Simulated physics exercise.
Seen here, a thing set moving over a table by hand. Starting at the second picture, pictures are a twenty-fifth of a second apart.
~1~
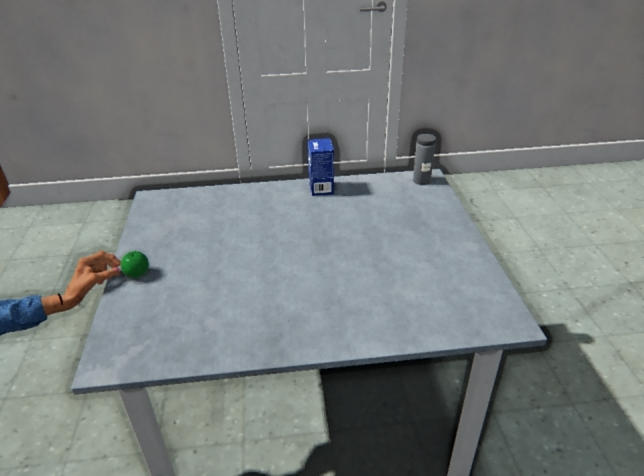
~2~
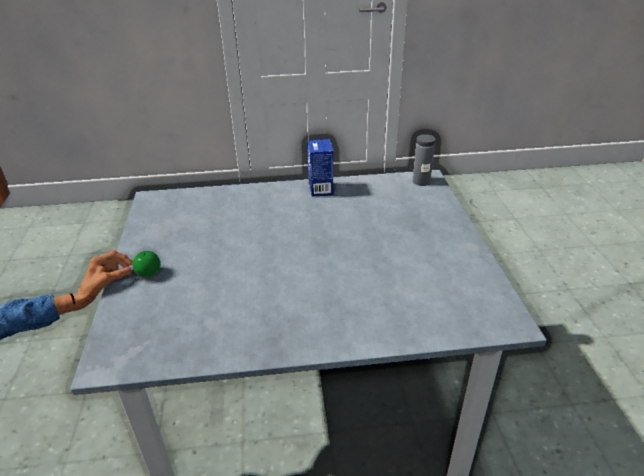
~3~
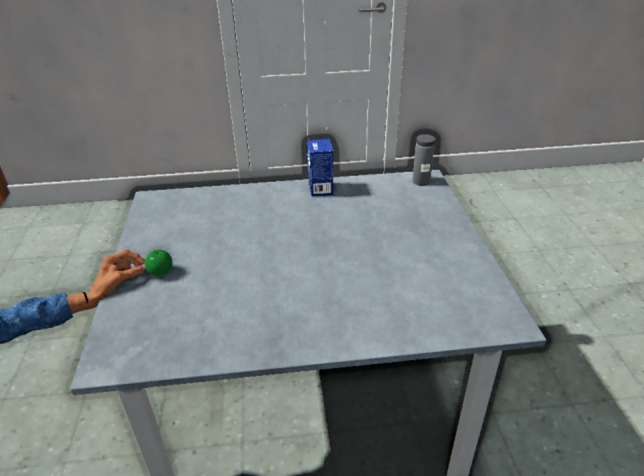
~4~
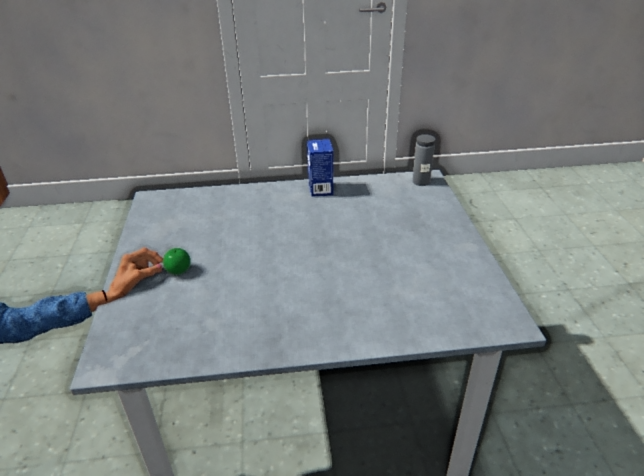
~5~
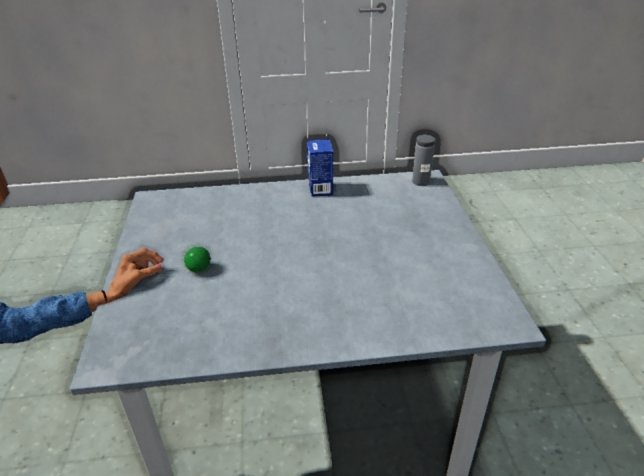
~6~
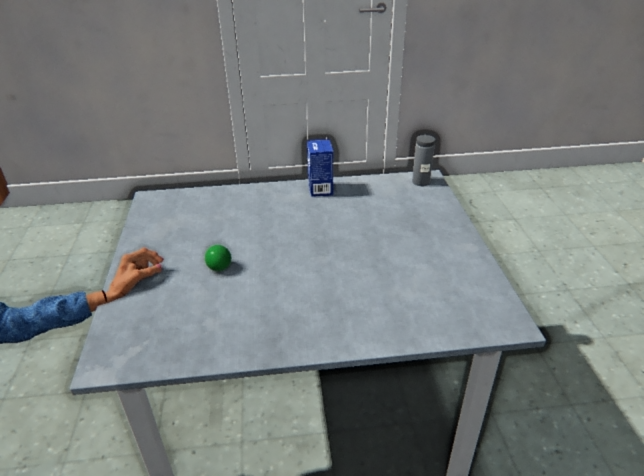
On a gray table with a blue box and a gray container near the back edge, a hand pushed a green apple to the right, then stayed still while the apple kept moving right.
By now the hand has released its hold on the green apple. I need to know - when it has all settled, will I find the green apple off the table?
I expect it to leave the table.
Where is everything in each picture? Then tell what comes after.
Under the hand; green apple (135, 265), in the first frame.
Under the hand; green apple (147, 264), in the second frame.
Under the hand; green apple (159, 263), in the third frame.
Green apple (177, 261), in the fourth frame.
Green apple (198, 260) shifted about its own width, in the fifth frame.
Green apple (218, 258) shifted about its own width, in the sixth frame.
Then, 0.30 s on from there, green apple shifted well along near (361, 246).
Then, 0.60 s on from there, green apple shifted well along near (487, 236).
Then, 1.00 s on from there, green apple now off the table.
In the end, off the table, green apple.
